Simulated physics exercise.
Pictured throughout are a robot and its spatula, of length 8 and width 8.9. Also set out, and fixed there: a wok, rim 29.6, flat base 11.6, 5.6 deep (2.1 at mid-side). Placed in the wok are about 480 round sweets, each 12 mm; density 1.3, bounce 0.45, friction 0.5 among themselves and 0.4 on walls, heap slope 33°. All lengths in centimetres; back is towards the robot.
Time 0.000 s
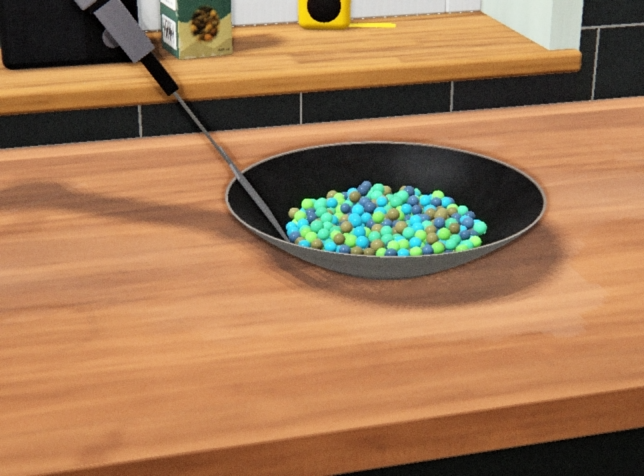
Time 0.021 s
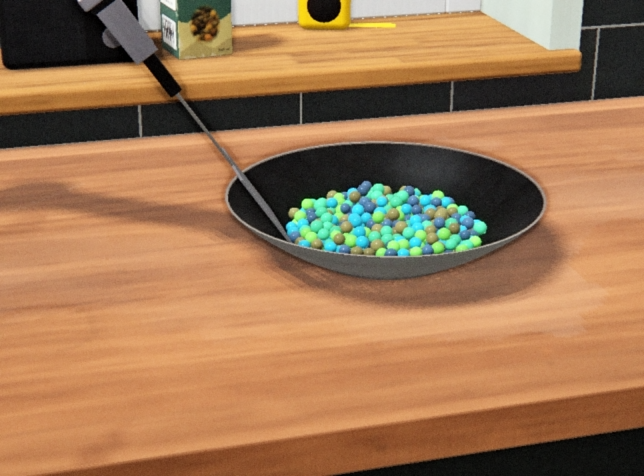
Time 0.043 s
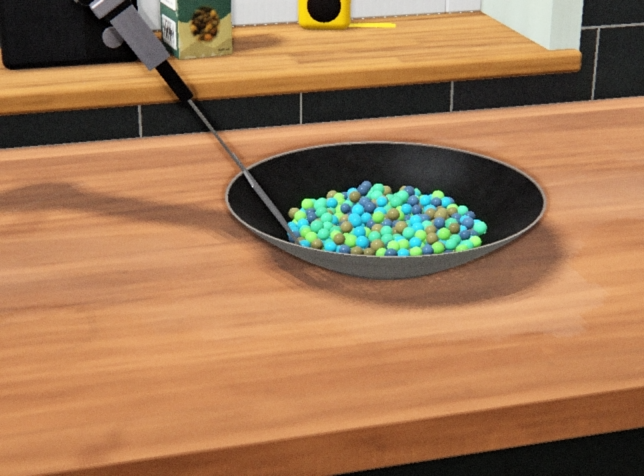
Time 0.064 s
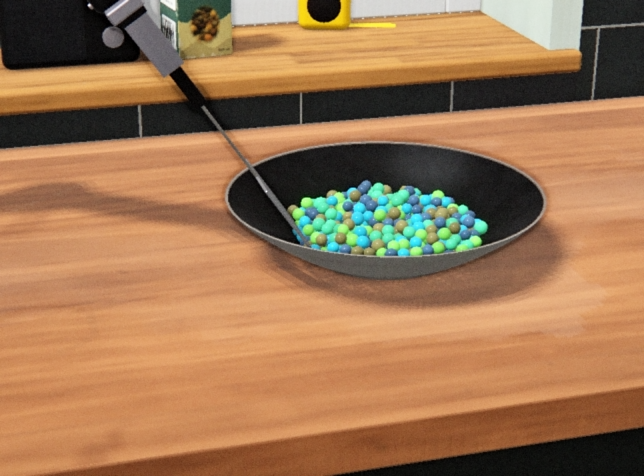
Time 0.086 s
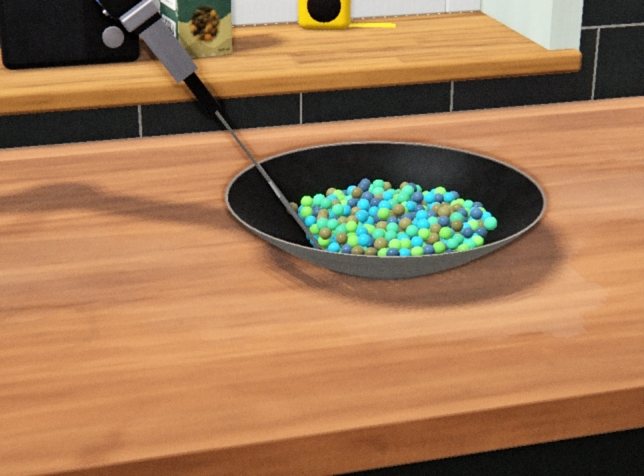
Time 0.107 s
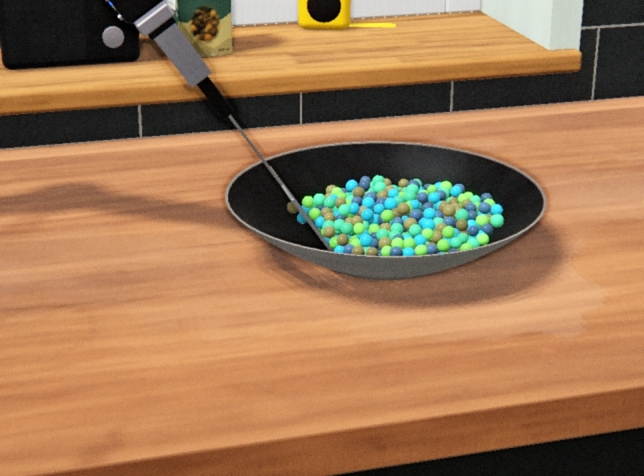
Robot-held spatula sliding rightward into a heap of small blue, green and brown balls in a dark wok, nudging them slightly right.
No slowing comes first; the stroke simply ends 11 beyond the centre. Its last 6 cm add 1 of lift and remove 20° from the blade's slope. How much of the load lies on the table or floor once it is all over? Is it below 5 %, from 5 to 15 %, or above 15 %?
Above 15 %.
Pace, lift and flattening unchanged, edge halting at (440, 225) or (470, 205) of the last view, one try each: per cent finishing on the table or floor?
About 0 and 10 per cent.
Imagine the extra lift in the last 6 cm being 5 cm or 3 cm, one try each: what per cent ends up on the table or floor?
You'd get some 30 per cent with the first setting and some 35 per cent with the second.
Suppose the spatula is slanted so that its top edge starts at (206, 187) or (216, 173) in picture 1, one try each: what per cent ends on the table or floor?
First try around 25 percent, second around 30 percent.
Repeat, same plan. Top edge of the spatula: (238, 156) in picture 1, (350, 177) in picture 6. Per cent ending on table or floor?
Off the vessel, on the table or floor: Some 55 percent.
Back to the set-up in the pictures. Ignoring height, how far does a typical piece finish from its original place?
The answer is about 9 cm.
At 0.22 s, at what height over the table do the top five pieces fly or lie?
I'd say close to 5 cm on average.
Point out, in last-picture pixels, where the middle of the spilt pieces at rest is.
I'd place it close to (593, 222).
By 0.22 s, sloping 56°, highest piece 5 above the table; 476 in the wok.
By 0.33 s, sloping 50°, highest piece 8 above the table; 473 in the wok, 3 on the blade or in flight.
By 0.59 s, sloping 36°, highest piece 7 above the table; 326 in the wok, 143 on the table or floor, 7 on the blade or in flight.
By 1.64 s, sloping 36°, highest piece 7 above the table; 325 in the wok, 151 on the table or floor.
Final count, 325 in the wok, 151 on the table or floor. That is 32 % on the table or floor.
